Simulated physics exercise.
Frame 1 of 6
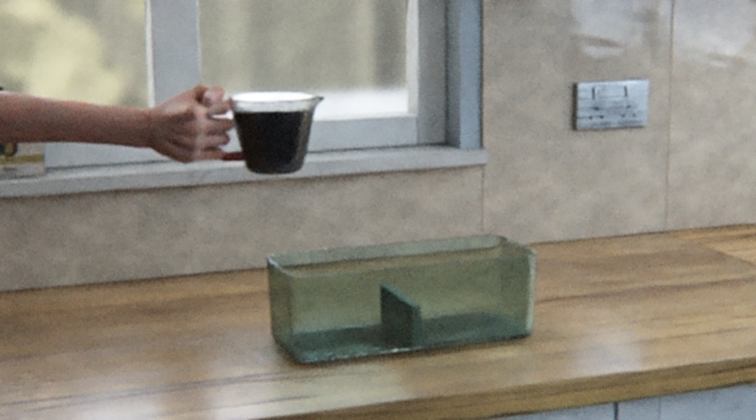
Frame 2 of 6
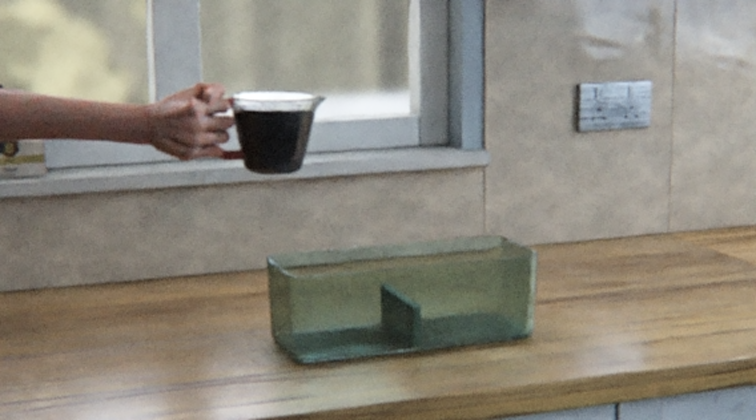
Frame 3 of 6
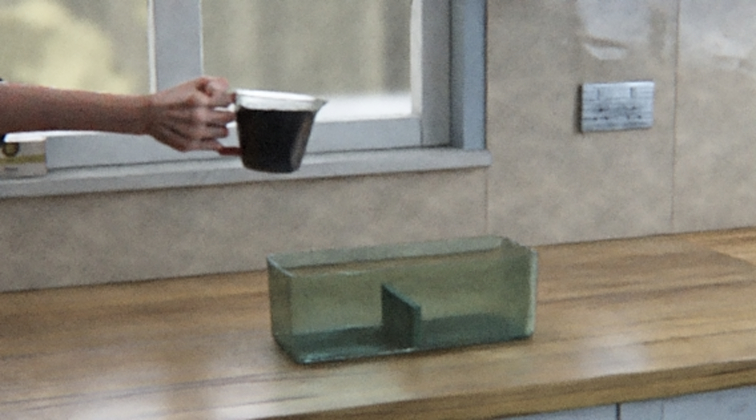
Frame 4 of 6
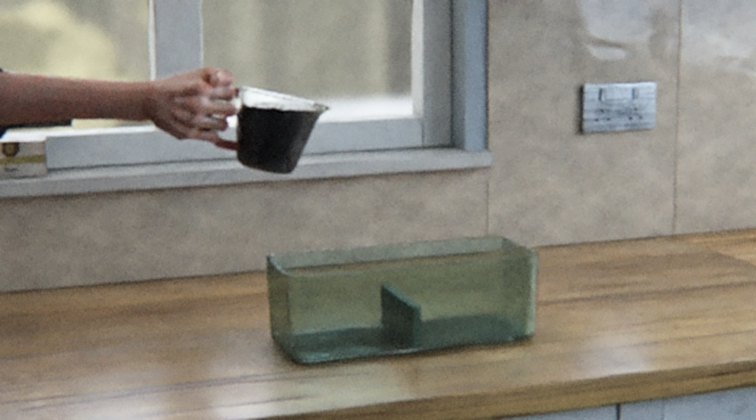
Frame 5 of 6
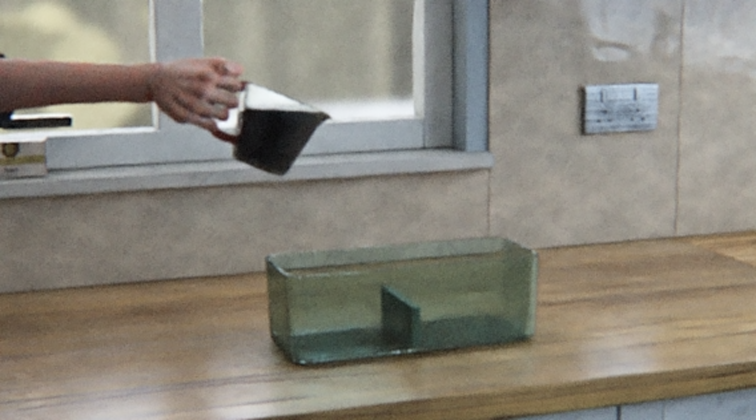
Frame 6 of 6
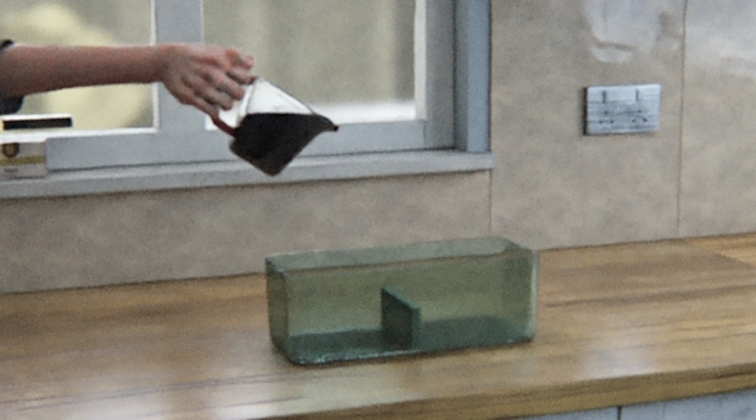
A hand tilts a measuring jug of dark liquid rightward above a long greenish basin.
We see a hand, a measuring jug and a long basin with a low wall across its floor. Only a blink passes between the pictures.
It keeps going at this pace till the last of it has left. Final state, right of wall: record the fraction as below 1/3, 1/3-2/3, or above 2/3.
The share right of the wall is a minor part, beneath one third.
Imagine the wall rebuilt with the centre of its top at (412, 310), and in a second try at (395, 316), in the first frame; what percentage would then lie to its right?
Try one about 10 %, try two about 15 %.
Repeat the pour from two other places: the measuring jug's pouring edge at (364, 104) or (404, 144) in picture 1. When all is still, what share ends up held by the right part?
About 45 per cent, then about 90 per cent.
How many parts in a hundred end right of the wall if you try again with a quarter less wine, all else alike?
Roughly 5 in a hundred.
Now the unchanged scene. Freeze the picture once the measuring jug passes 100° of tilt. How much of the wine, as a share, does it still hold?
30 per cent or so.
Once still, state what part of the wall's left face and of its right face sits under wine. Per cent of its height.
On the left it sits near 40, while on the right it sits near 0.
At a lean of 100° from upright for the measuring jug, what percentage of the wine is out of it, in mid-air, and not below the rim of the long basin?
About 40 per cent.
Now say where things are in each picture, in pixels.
In the first frame, it leans 0°; its right rim is at (325, 96); the wine meets the walls at (234, 110) and (311, 106); the long basin's rim runs from (278, 268) to (519, 246); the wall's top is at (399, 296).
In the second frame, it leans 2°; its right rim is at (326, 97); the wine meets the walls at (234, 109) and (311, 106).
In the third frame, it leans 6°; its right rim is at (328, 100); the wine meets the walls at (236, 106) and (313, 106).
In the fourth frame, it leans 13°; its right rim is at (331, 107); the wine meets the walls at (239, 105) and (317, 108).
In the fifth frame, it leans 23°; its right rim is at (333, 117); the wine meets the walls at (240, 108) and (324, 112).
In the sixth frame, it leans 35°; its right rim is at (333, 130); the wine meets the walls at (239, 116) and (328, 122); 3 per cent is over the edge.
A moment on, the tilt is 100° and 30 per cent is still to pour, 30 is left of the wall and 0 right of it.
Next, the tilt is 113° and 1 per cent is still to pour, 86 is left of the wall and 1 right of it.
Then the tilt is 113° and 0 per cent is still to pour, 91 is left of the wall and 3 right of it.
Later the tilt is 113° and 0 per cent is still to pour, 91 is left of the wall and 3 right of it.
Finally, 91 per cent lies left of the wall, 3 right of it and 5 outside.
